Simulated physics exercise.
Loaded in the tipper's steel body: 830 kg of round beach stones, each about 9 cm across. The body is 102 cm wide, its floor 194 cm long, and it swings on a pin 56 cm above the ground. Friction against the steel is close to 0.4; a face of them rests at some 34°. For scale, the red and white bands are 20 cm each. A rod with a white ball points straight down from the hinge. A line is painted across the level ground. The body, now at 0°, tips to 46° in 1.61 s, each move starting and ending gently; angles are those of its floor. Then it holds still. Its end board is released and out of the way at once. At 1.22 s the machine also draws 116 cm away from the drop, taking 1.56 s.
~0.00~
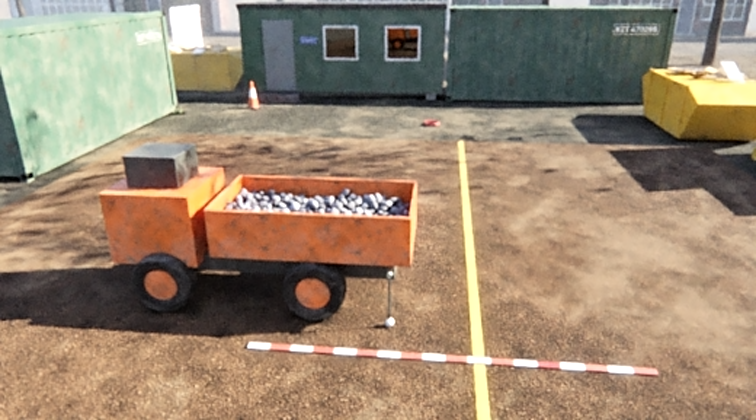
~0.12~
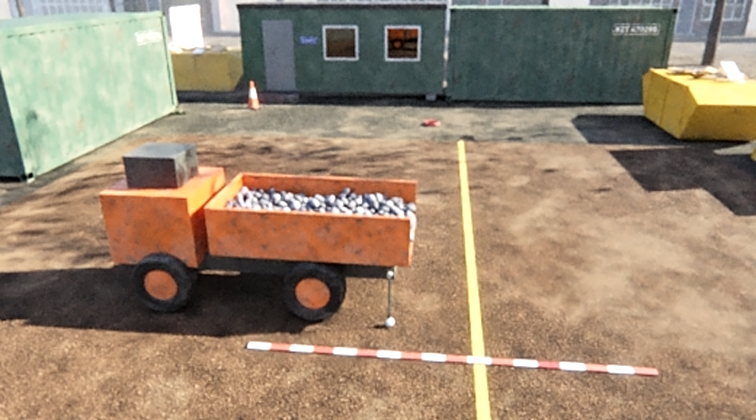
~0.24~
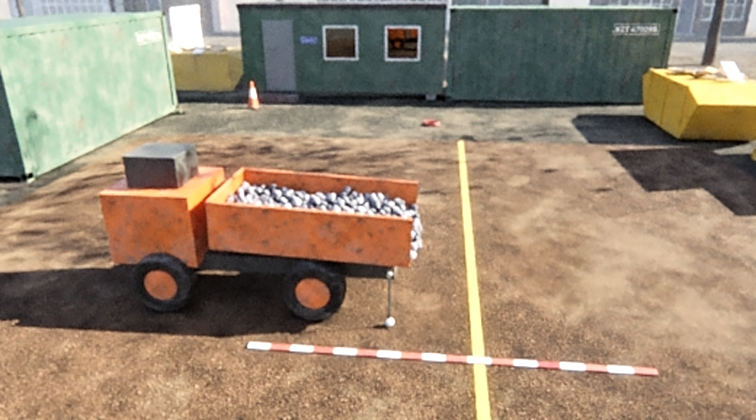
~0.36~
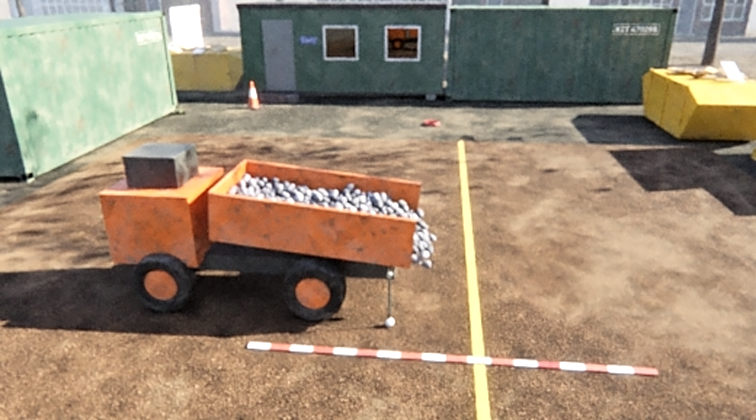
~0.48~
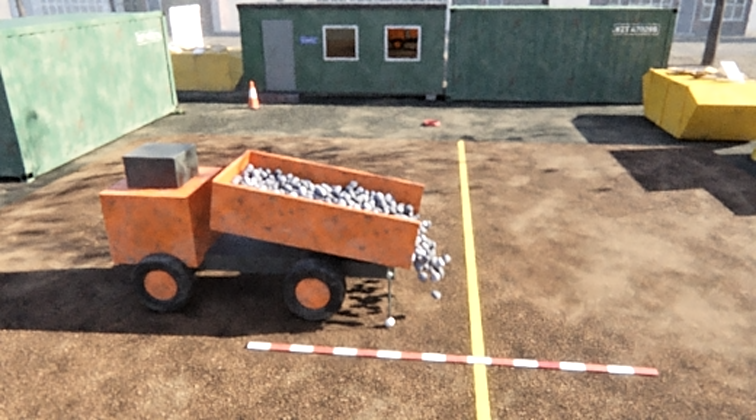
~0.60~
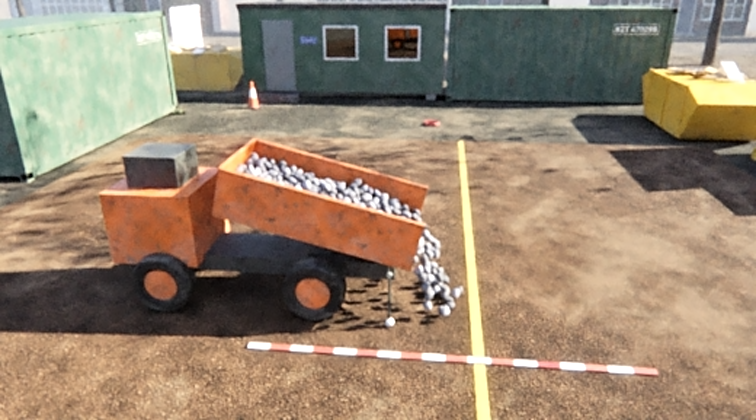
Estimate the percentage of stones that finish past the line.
Close to 40 in a hundred.
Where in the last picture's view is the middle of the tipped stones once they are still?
Their middle is at about (458, 296).
After 1.2 s the floor is at 39°; 75 % in the body, 24 % short of the line, 1 % past the line; the foremost stones are at (503, 306).
After 1.7 s the floor is at 46°; 19 % in the body, 64 % short of the line, 17 % past the line; the foremost stones are at (542, 318).
After 3.2 s the floor is at 46°; 0 % in the body, 62 % short of the line, 38 % past the line; the foremost stones are at (598, 331).
After 6.0 s the floor is at 46°; 0 % in the body, 62 % short of the line, 38 % past the line; the foremost stones are at (598, 331).
